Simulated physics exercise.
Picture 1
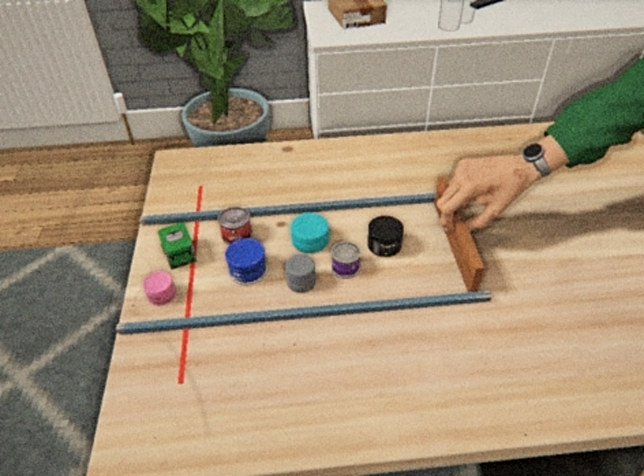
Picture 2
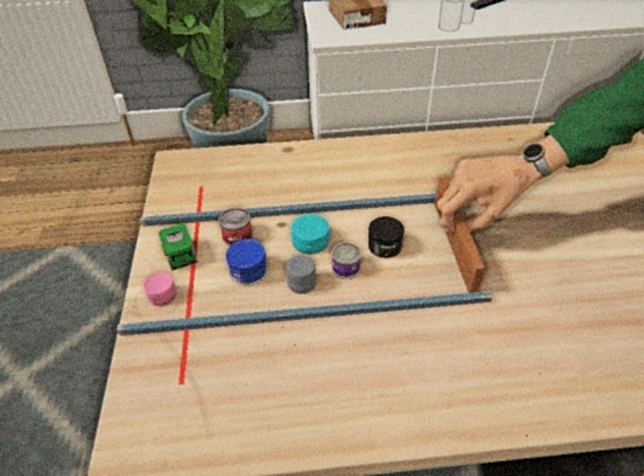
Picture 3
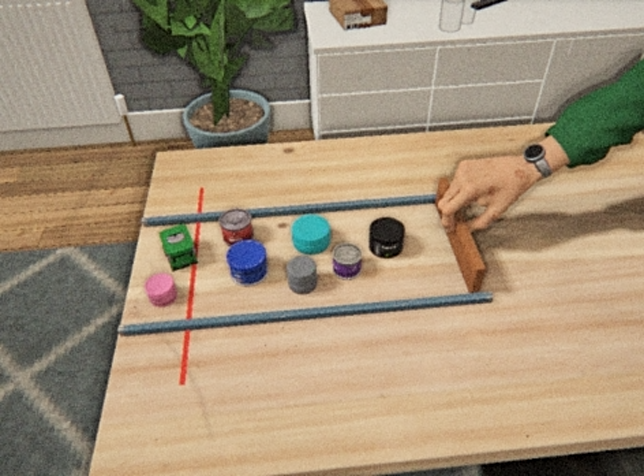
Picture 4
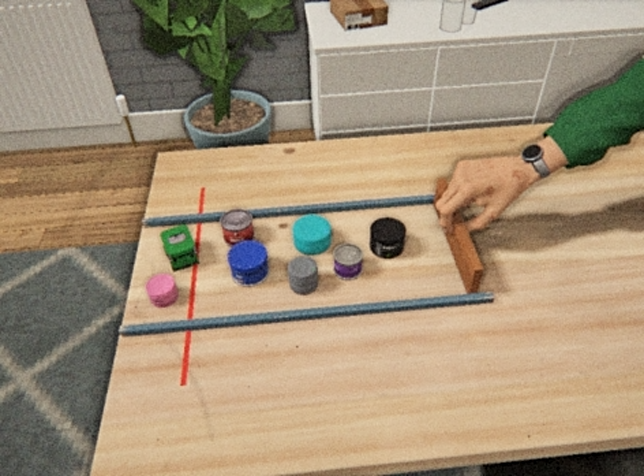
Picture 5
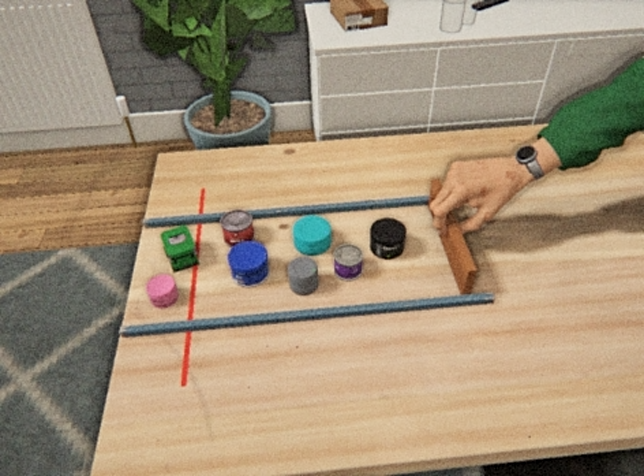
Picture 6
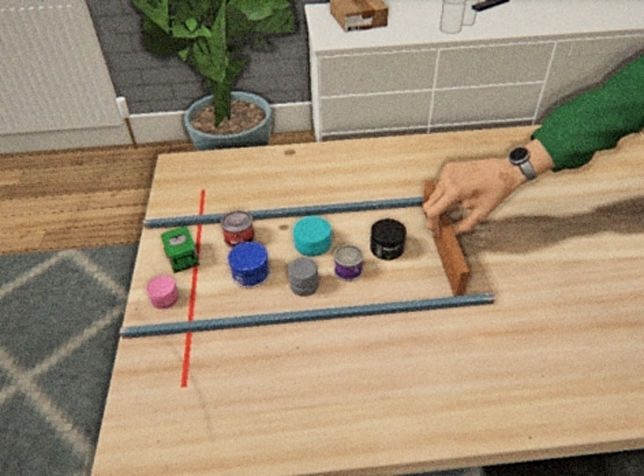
A hand in a green sleeve holding a wooden board between two rails, then sliding it slightly left towards eight small scattered objects.
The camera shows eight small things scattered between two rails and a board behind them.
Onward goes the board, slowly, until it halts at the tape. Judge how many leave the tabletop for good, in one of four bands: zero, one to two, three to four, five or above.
That falls in the band one to two.
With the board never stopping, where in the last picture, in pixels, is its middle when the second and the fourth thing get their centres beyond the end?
About (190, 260), then about (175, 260).
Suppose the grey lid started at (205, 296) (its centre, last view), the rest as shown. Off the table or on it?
It remains.
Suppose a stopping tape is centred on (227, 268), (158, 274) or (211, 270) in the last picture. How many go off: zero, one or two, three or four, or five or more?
So, taking them in turn, I'd give not one; three to four; not one.
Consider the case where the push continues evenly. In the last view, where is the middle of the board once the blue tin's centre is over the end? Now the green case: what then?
Near (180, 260) in the first case, near (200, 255) in the other.
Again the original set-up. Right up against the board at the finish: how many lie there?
4 of them.
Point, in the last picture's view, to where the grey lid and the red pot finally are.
Result: One at about (174, 307), the other at about (144, 232).
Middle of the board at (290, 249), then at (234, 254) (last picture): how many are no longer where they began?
At the first place 6, at the second 8.
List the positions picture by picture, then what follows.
In the first picture, pink tub (160, 289); green case (177, 245); red pot (235, 226); board (457, 232); tape (192, 267).
In the second picture, green case (178, 247); grey lid (302, 275).
In the third picture, red pot (237, 228); board (458, 233).
In the fourth picture, pink tub (162, 291); black tub (387, 238).
In the fifth picture, green case (180, 248); blue tin (249, 264).
In the sixth picture, pink tub (163, 292); green case (180, 249); red pot (238, 230); board (443, 236); tape (195, 271).
Early on, none off yet; pink tub at rest near (163, 292); green case at rest near (180, 249); red pot at rest near (238, 230).
A while later, none off yet; pink tub at rest near (163, 292); green case at rest near (180, 249); red pot travelled a little near (221, 231).
Finally, the number that fall off is one or two; lost, green case.
